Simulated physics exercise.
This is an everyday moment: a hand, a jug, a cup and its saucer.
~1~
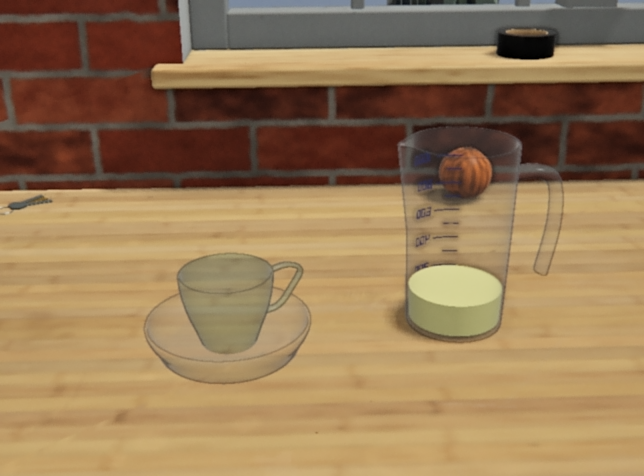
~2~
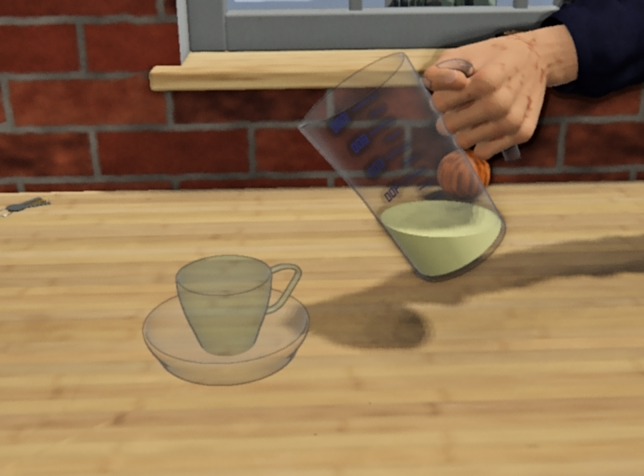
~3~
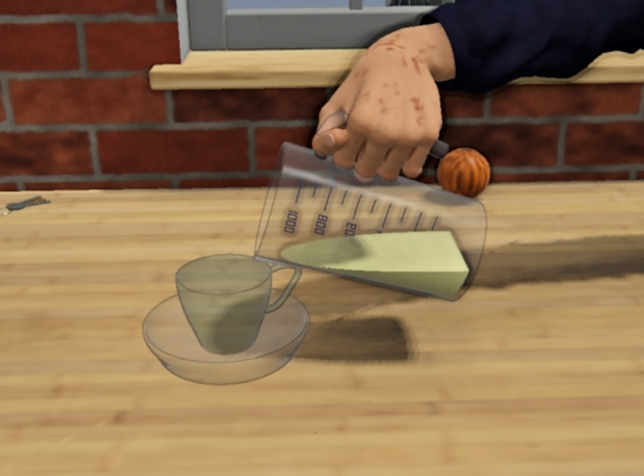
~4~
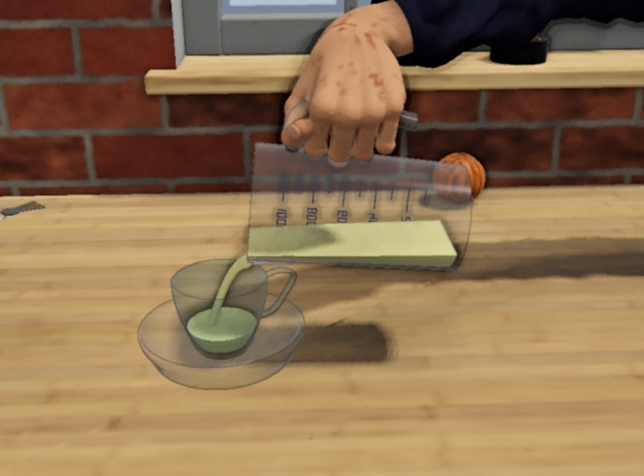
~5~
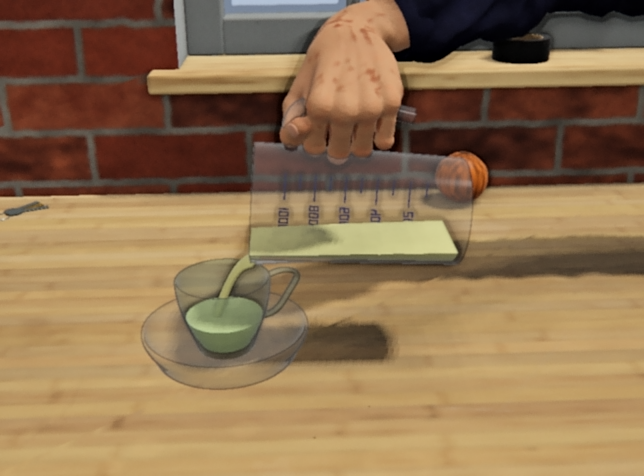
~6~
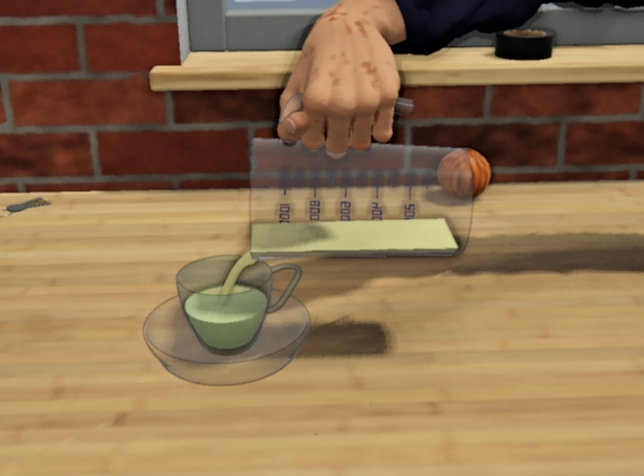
The clip opens on a wooden surface with an empty glass cup and saucer at left and a clear jug of pale green liquid at right. A hand lifts the jug, moves it left and tips it over the cup, and a stream pours in, raising the cup's level as the jug's drops.
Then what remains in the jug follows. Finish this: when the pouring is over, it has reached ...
When the pouring is over, it has reached only the cup.
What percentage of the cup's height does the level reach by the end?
Roughly 80 per cent.
Shortly, the cup is about two thirds full; the saucer is dry.
Then, the cup is about three quarters full; the saucer is dry.
At the finish, the cup is about three quarters full; the saucer is dry.
